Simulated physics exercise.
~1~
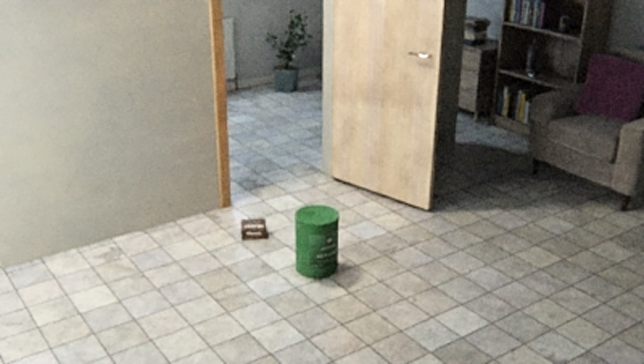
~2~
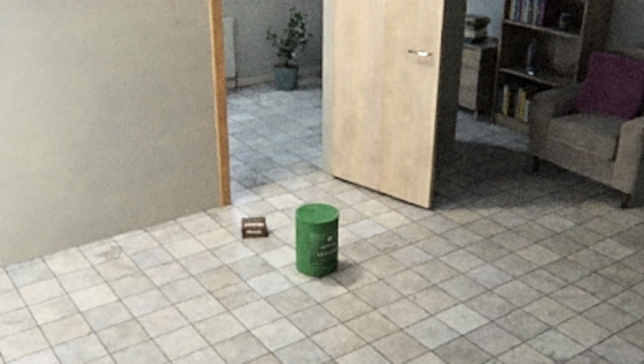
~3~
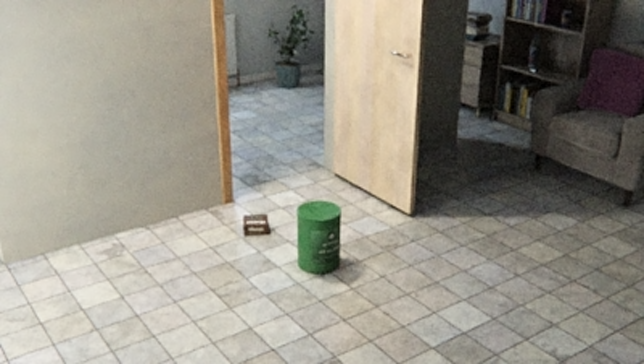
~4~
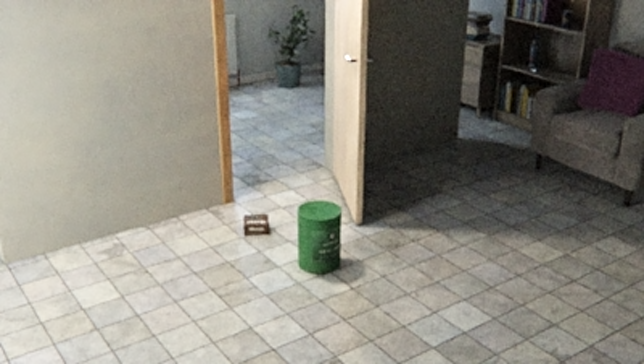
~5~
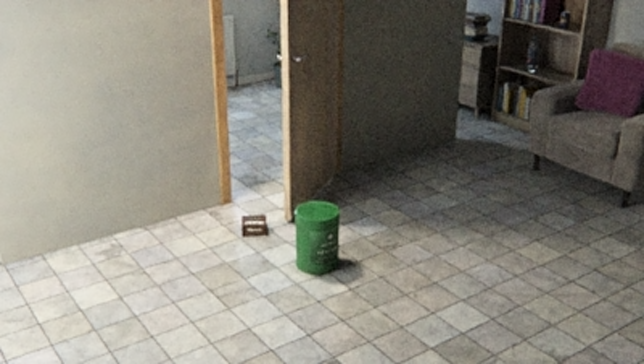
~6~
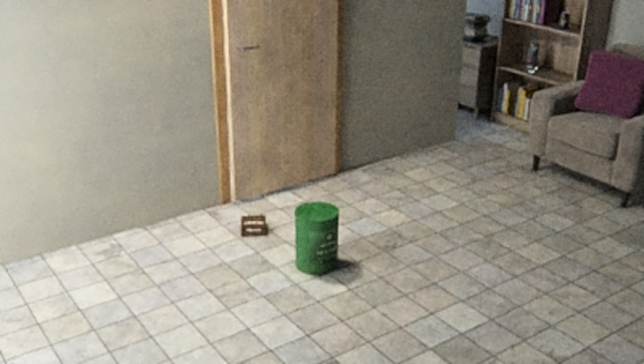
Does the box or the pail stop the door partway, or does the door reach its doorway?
The door reaches its doorway. It swings past the brown box and the green pail, and both stay where they are on the tiles.
